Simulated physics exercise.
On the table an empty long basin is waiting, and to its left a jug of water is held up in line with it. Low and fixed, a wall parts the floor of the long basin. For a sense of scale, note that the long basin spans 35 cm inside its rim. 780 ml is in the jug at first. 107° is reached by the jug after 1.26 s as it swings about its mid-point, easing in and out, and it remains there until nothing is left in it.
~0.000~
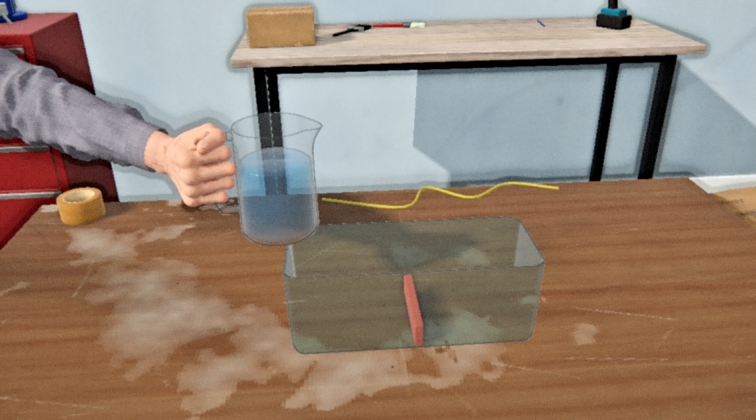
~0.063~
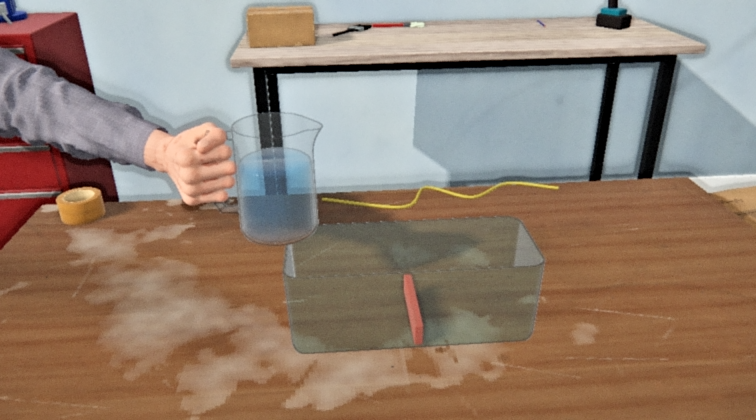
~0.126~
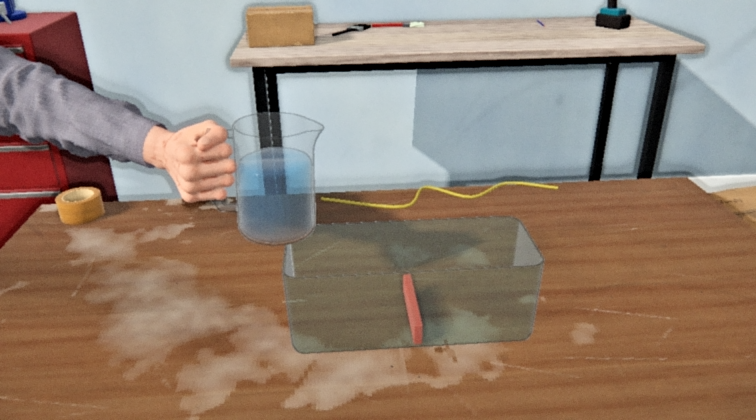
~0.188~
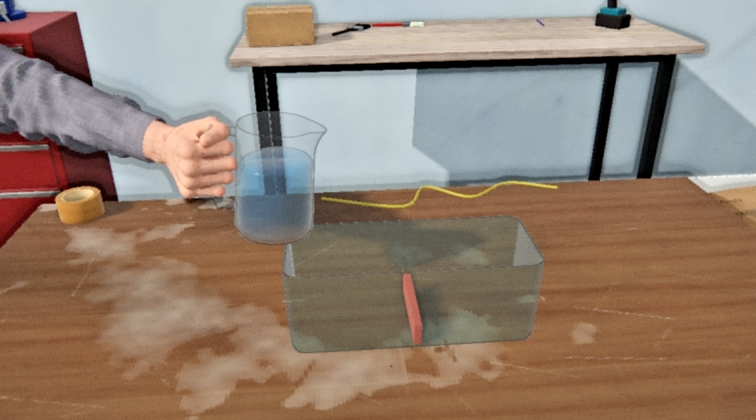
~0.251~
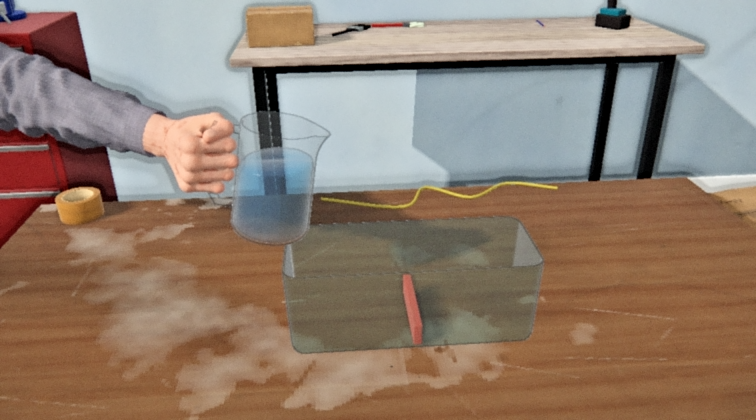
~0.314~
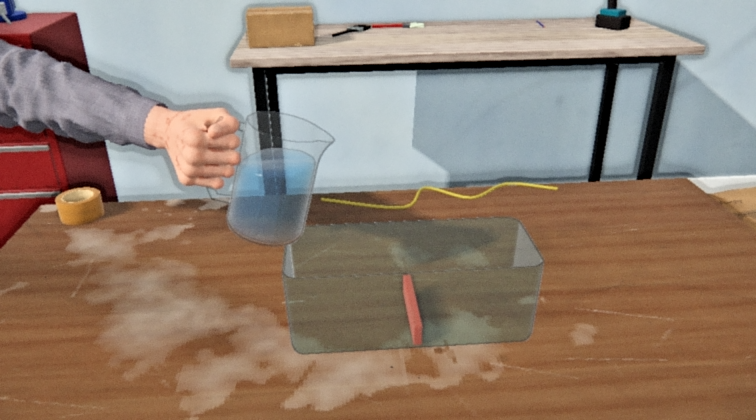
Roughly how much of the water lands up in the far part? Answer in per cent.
Around 15 %.
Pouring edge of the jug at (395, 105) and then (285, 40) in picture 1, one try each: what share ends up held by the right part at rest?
Respectively about 90 and 10 percent.
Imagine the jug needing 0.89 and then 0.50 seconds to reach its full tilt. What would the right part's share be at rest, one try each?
Around 15 per cent first, around 15 per cent next.
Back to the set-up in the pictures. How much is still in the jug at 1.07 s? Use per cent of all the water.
44 %.
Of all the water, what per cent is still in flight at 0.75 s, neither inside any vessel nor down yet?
Near 5 per cent of it all.
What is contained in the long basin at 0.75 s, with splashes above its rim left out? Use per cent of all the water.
About 0%.
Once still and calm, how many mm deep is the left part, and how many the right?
Final levels - left approx 28 mm, right approx 6 mm.
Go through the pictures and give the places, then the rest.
The first frame shows tilt 0°; pouring edge (322, 125); surface from (238, 161) to (311, 158); the long basin's rim runs from (286, 252) to (532, 240); the wall's top is at (413, 300).
The second frame shows tilt 1°; pouring edge (323, 125); surface from (238, 161) to (311, 157).
The third frame shows tilt 3°; pouring edge (324, 126); surface from (238, 160) to (312, 157).
The fourth frame shows tilt 6°; pouring edge (327, 129); surface from (239, 160) to (312, 157).
The fifth frame shows tilt 10°; pouring edge (331, 133); surface from (240, 161) to (314, 158).
The sixth frame shows tilt 16°; pouring edge (335, 139); surface from (239, 168) to (316, 158).
By 0.75 s the tilt is 69° and 94 per cent is still to pour, 0 is left of the wall and 0 right of it.
By 1.07 s the tilt is 101° and 44 per cent is still to pour, 39 is left of the wall and 0 right of it.
By 1.40 s the tilt is 107° and 6 per cent is still to pour, 86 is left of the wall and 3 right of it.
By 1.76 s the tilt is 107° and 0 per cent is still to pour, 83 is left of the wall and 15 right of it.
At rest 83 per cent lies left of the wall, 15 right of it and 2 outside.
